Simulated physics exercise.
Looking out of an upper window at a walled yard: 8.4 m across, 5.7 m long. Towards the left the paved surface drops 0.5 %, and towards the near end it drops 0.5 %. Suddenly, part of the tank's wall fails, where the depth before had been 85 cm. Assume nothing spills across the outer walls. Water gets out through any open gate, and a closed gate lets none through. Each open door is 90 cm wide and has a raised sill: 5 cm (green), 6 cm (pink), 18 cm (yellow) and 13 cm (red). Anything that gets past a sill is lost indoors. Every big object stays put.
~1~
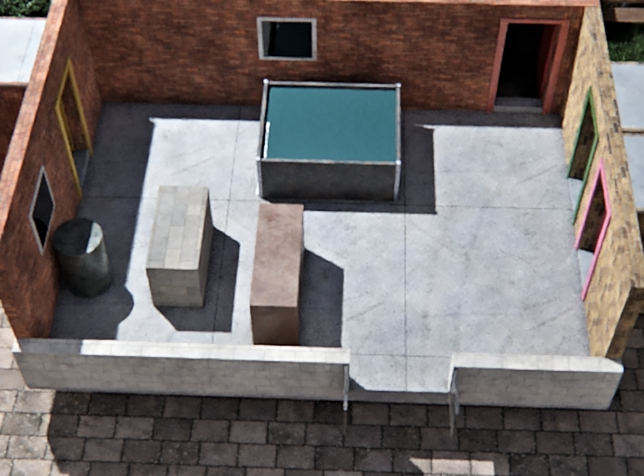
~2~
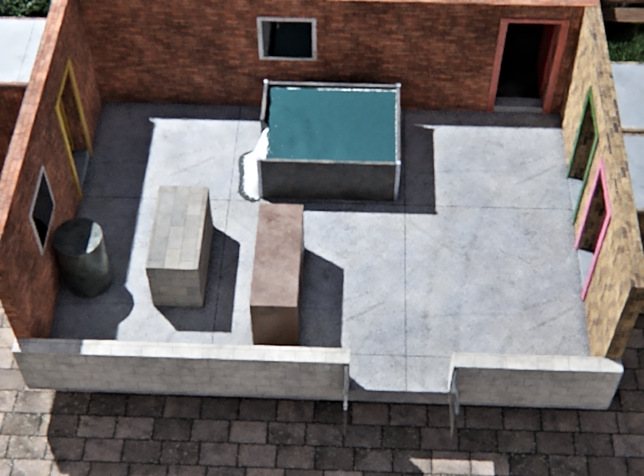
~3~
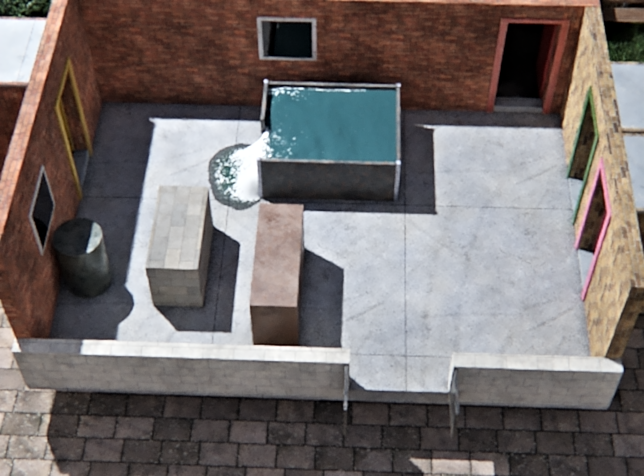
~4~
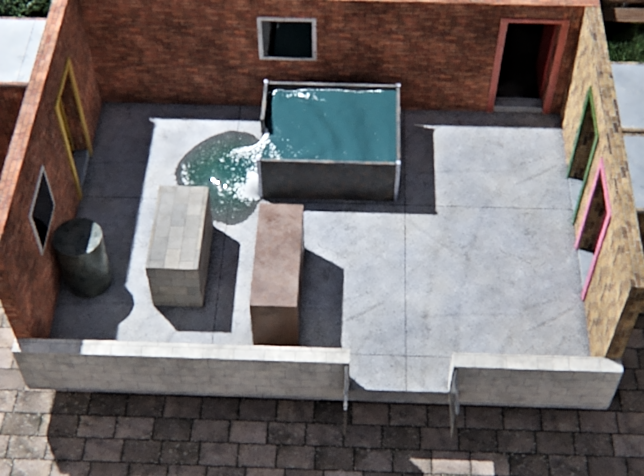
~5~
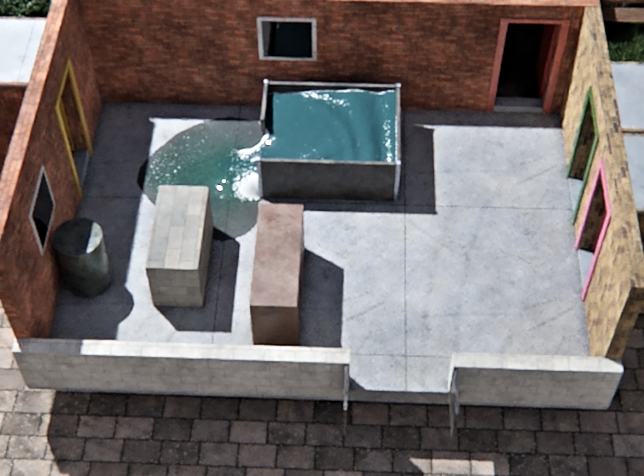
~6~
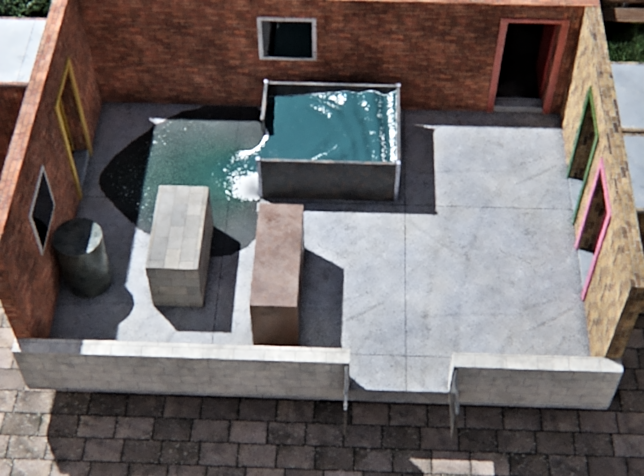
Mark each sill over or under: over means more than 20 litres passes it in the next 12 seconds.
Green door - under; pink door - under; yellow door - over; red door - under.
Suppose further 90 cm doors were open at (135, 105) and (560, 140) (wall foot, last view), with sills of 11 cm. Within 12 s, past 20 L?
Door 1: Higher; door 2: Lower.
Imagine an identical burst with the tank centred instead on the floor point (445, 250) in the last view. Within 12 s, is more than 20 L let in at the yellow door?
In that case yellow comes out short of the limit.
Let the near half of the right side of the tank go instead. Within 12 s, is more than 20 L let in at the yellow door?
Against that limit: Yellow short of it.
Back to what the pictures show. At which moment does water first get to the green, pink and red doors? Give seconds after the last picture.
Green: 7.0 s; pink: 9.5 s; red: 5.5 s.
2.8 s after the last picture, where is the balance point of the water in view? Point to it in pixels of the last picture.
Its balance point lies near (222, 179).
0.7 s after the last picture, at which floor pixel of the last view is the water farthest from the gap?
Around (63, 279).
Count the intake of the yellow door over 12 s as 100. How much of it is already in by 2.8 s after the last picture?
Around 80 percent.
Then, 0.7 s after the last picture water covers 25 % of the floor and is deepest (43 cm) near (77, 219); green door not reached, pink door not reached, yellow door 33 cm at the sill, 32 L in, red door not reached.
Then, 1.5 s after the last picture water covers 30 % of the floor and is deepest (48 cm) near (78, 262); green door not reached, pink door not reached, yellow door 36 cm at the sill, 113 L in, red door not reached.
Then, 2.8 s after the last picture water covers 35 % of the floor and is deepest (34 cm) near (78, 262); green door not reached, pink door not reached, yellow door 25 cm at the sill, 190 L in, red door not reached.
Then, 6.3 s after the last picture water covers 55 % of the floor and is deepest (22 cm) near (101, 254); green door not reached, pink door not reached, yellow door 20 cm at the sill, 241 L in, red door 2 cm at the sill, 0 L in.
Then, 11.3 s after the last picture water covers 90 % of the floor and is deepest (18 cm) near (65, 270); green door 3 cm at the sill, 0 L in, pink door 2 cm at the sill, 0 L in, yellow door 14 cm at the sill, 244 L in, red door 3 cm at the sill, 0 L in.
